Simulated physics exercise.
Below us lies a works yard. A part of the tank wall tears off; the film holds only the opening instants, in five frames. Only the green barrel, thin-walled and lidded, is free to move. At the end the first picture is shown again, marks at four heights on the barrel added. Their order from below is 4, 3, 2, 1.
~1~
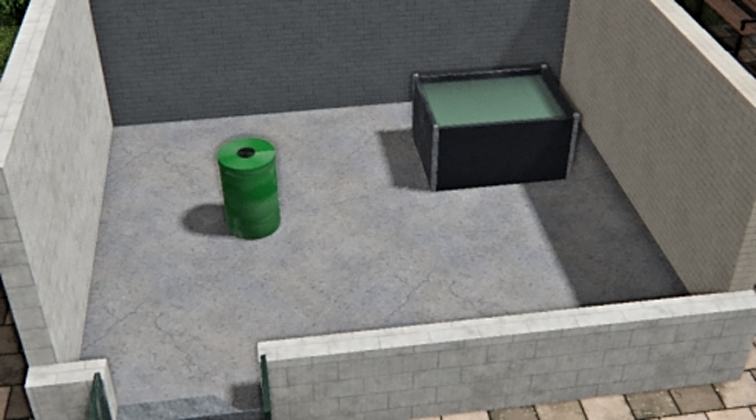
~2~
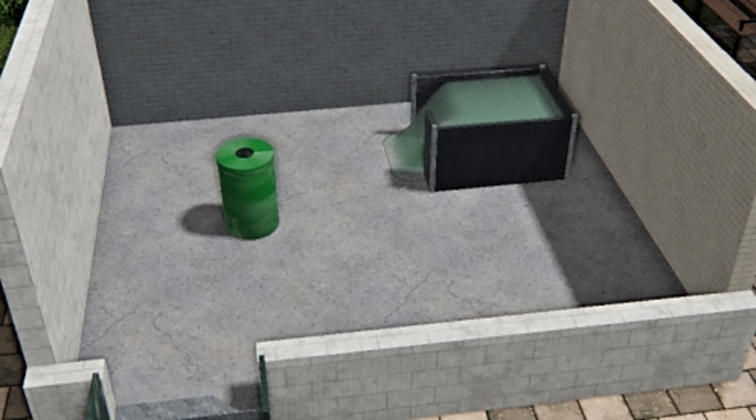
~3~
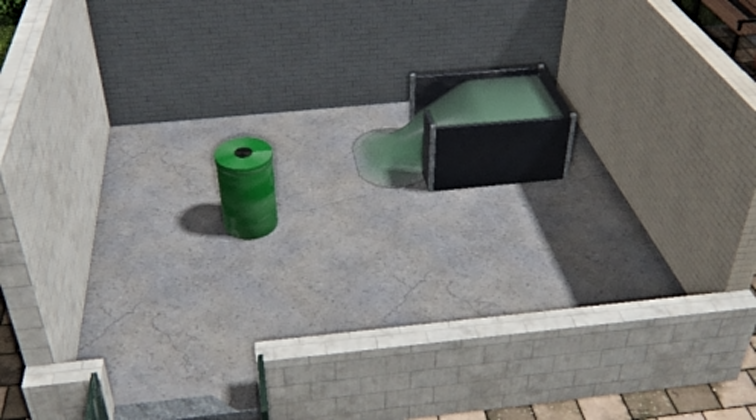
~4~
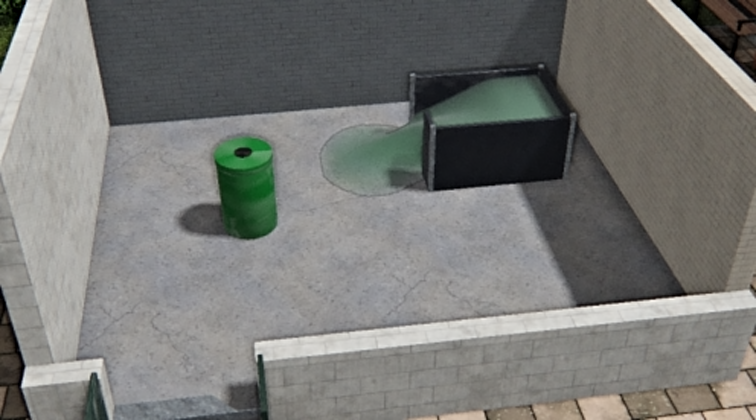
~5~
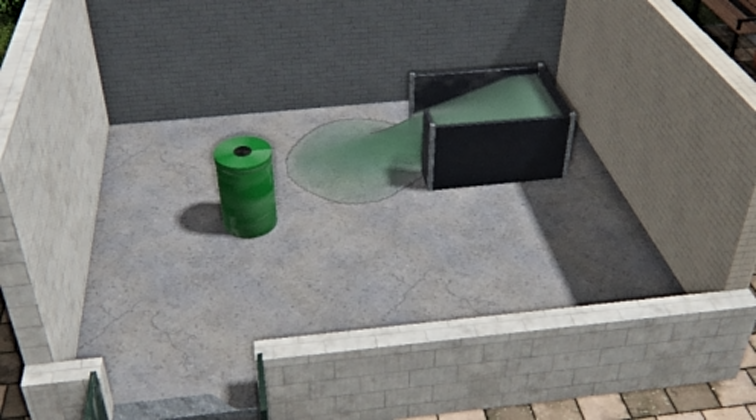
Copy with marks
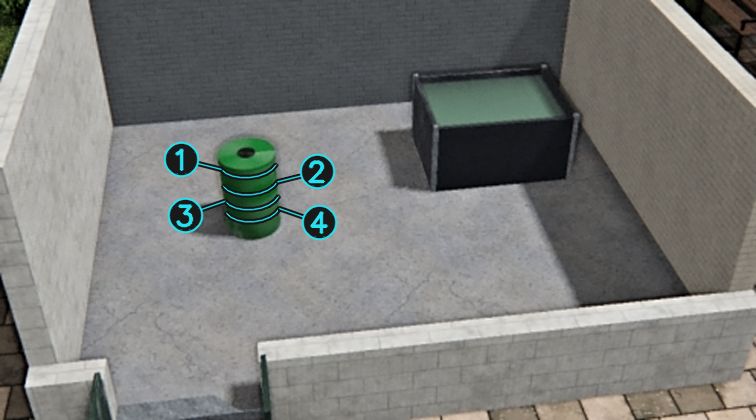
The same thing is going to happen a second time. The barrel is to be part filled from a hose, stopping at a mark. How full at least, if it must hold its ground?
Choose 4.
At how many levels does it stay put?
All of the four.
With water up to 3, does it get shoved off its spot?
No, that is safe.
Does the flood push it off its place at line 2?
No, that is safe.
On the marked copy, 1 at (249, 177); 2 at (251, 194); 3 at (252, 209); 4 at (253, 221); from the bottom up 4, 3, 2, 1.
For line 1, it does not move.
For line 2, it does not move.
For line 3, it does not move.
For line 4, it does not move.
